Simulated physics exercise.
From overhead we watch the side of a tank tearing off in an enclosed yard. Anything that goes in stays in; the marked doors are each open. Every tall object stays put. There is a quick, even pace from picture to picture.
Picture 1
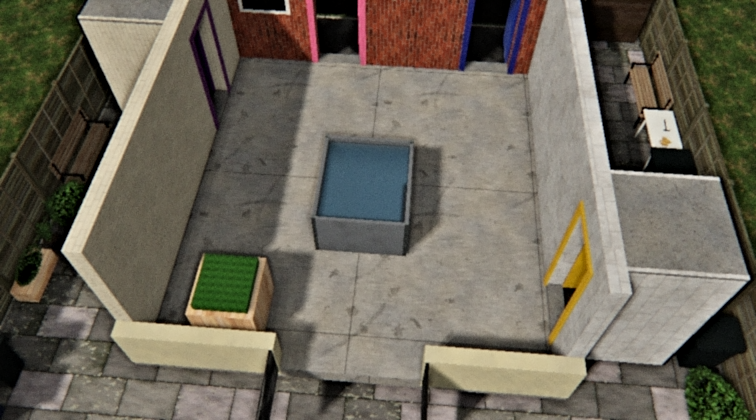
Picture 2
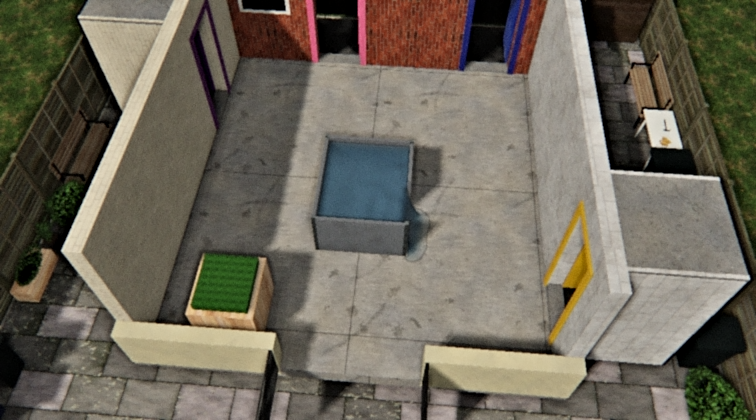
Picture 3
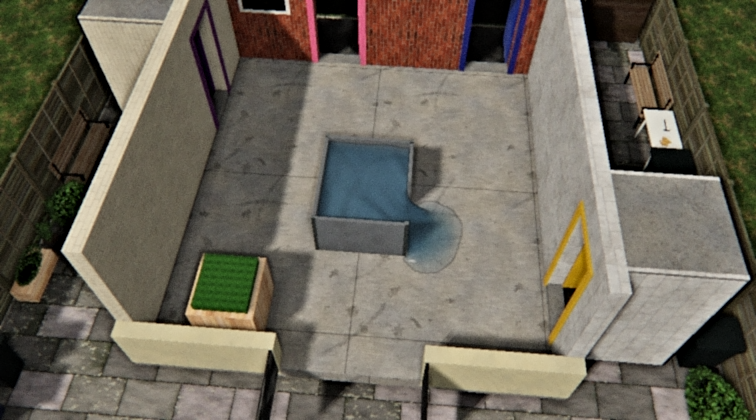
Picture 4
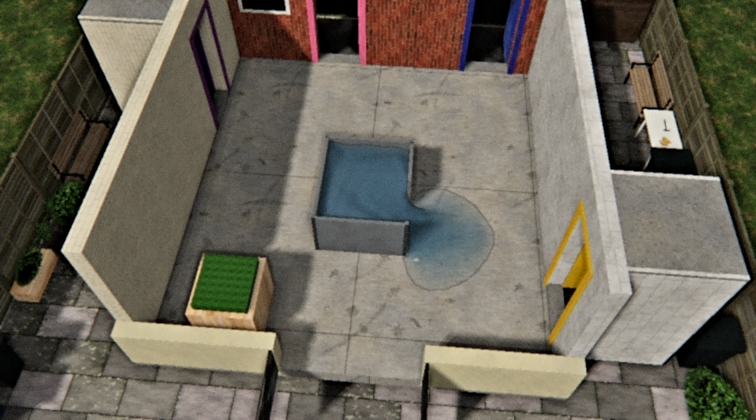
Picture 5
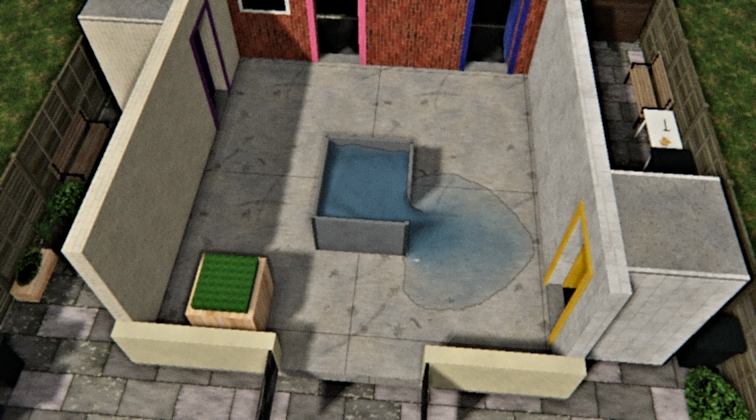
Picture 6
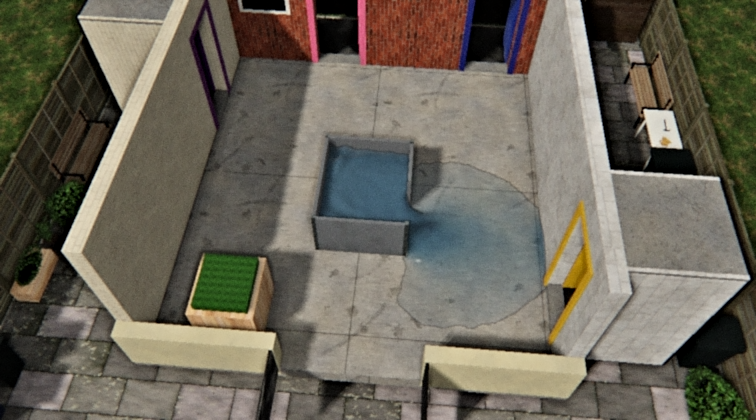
Water poured from the right side of a full square tank in a walled yard, starting as a small trickle and spreading across the concrete in a widening puddle toward the yellow-framed opening.
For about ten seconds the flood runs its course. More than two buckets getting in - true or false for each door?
Pink door: False; blue door: True; yellow door: True; purple door: False.
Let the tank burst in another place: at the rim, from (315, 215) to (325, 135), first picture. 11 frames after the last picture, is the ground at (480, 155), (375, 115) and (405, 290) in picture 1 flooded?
So: Spared, then spared, then spared.
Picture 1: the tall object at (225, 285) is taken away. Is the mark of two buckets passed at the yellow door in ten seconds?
In short: Yellow exceeds the limit.
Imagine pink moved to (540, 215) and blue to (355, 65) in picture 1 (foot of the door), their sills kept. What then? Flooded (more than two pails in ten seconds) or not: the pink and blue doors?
The pink door gets past the limit, and the blue door comes up short too.
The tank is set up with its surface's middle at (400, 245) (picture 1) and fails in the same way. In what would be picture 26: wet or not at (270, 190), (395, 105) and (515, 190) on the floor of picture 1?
Points in turn: Not reached; not reached; inundated.
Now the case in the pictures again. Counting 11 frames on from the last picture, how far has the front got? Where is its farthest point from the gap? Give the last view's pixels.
I'd say near (521, 74).
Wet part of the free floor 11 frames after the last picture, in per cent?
It should be close to 25 %.
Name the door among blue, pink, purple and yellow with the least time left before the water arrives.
Result: The one in yellow is first.
A moment on, water covers 20 % of the floor; the pink door not reached, the blue door not reached, the yellow door over two buckets in, the purple door not reached.
Next, water covers 25 % of the floor; the pink door not reached, the blue door not reached, the yellow door far over two buckets in, the purple door not reached.
Then, water covers 45 % of the floor; the pink door not reached, the blue door over two buckets in, the yellow door far over two buckets in, the purple door not reached.
Later, water covers 75 % of the floor; the pink door wet at the sill, nothing in, the blue door far over two buckets in, the yellow door far over two buckets in, the purple door not reached.
In the end, water covers 95 % of the floor; the pink door wet at the sill, nothing in, the blue door far over two buckets in, the yellow door far over two buckets in, the purple door wet at the sill, nothing in.
